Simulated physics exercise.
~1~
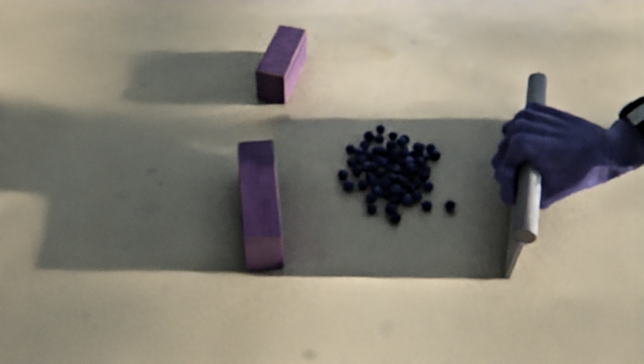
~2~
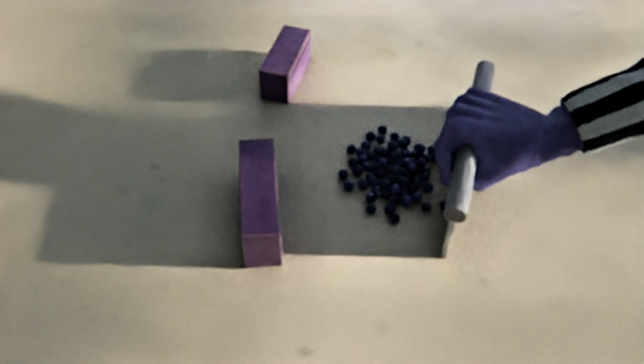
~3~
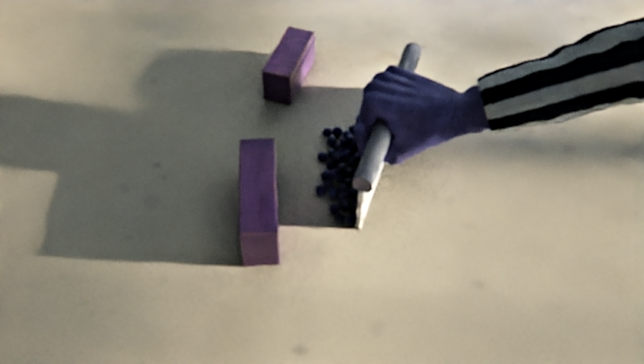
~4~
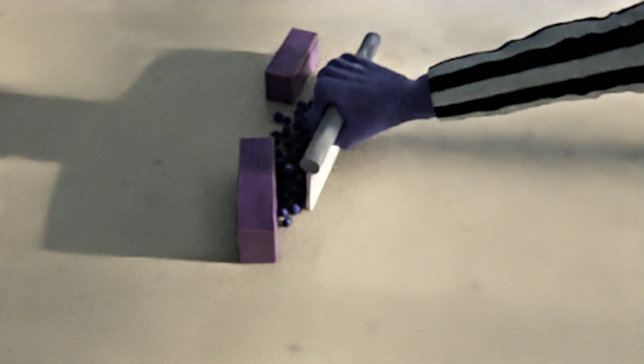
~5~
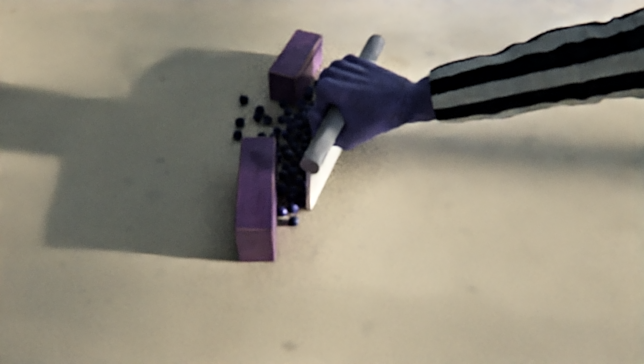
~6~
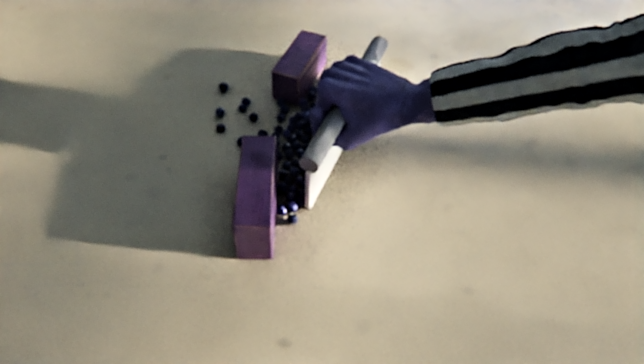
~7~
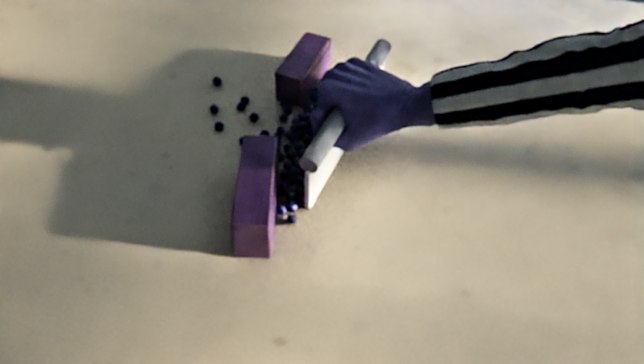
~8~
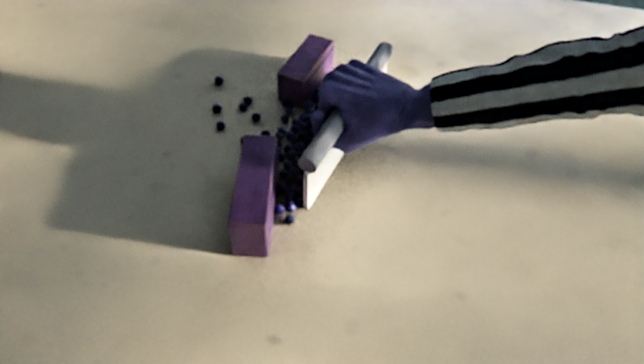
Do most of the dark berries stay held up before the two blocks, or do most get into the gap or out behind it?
Most stay held up between the scraper and the blocks. Only a smaller share gets into the gap or out behind it, with a few berries lying loose on the far side.
